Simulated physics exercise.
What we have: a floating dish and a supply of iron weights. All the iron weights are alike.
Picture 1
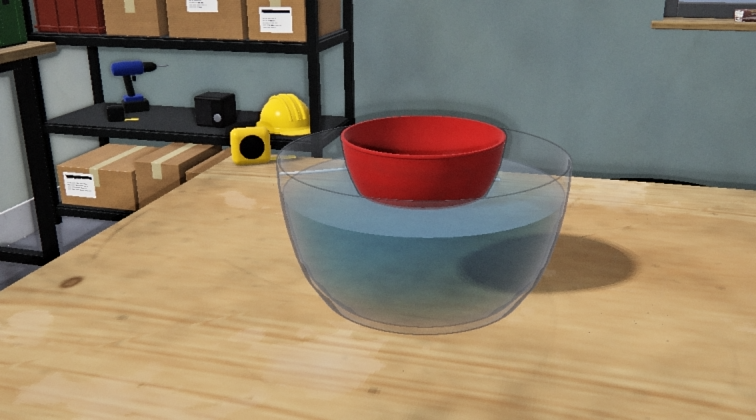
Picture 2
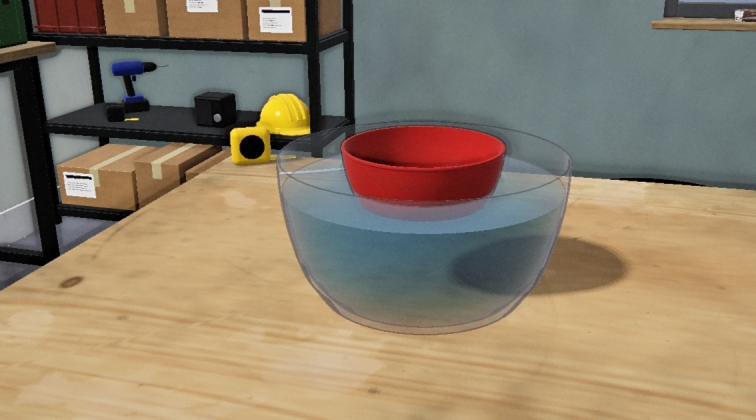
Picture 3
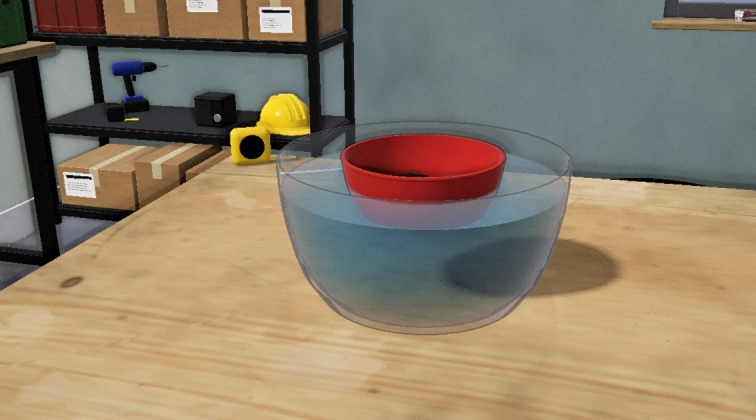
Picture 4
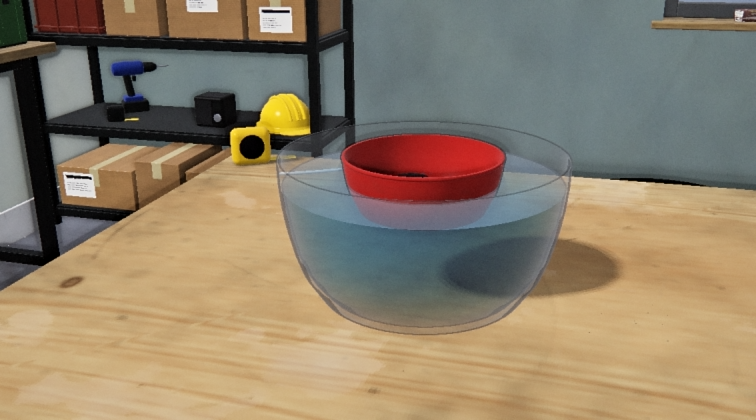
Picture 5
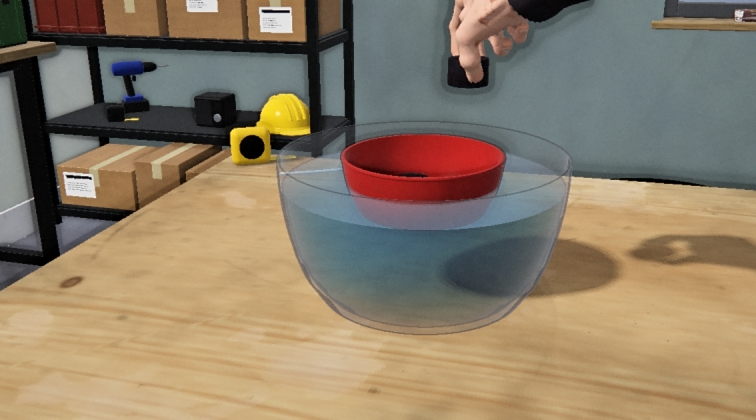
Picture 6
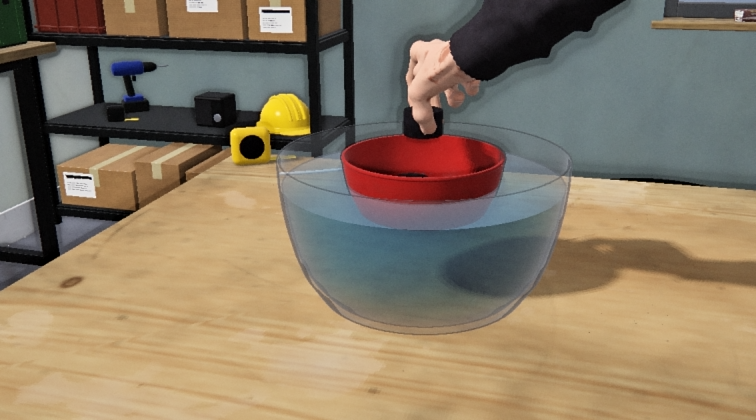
In a workshop, a red bowl floating in a clear bowl of water sank a little lower, then stayed still until a hand came in from the upper right, holding a small black block over it.
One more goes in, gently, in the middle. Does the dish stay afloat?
It keeps floating.
Next, the iron weight is in and the dish dips.
After that, it steadies; about a fifth of its side above the surface.
Finally, the dish floats; about a fifth of its side above the surface.
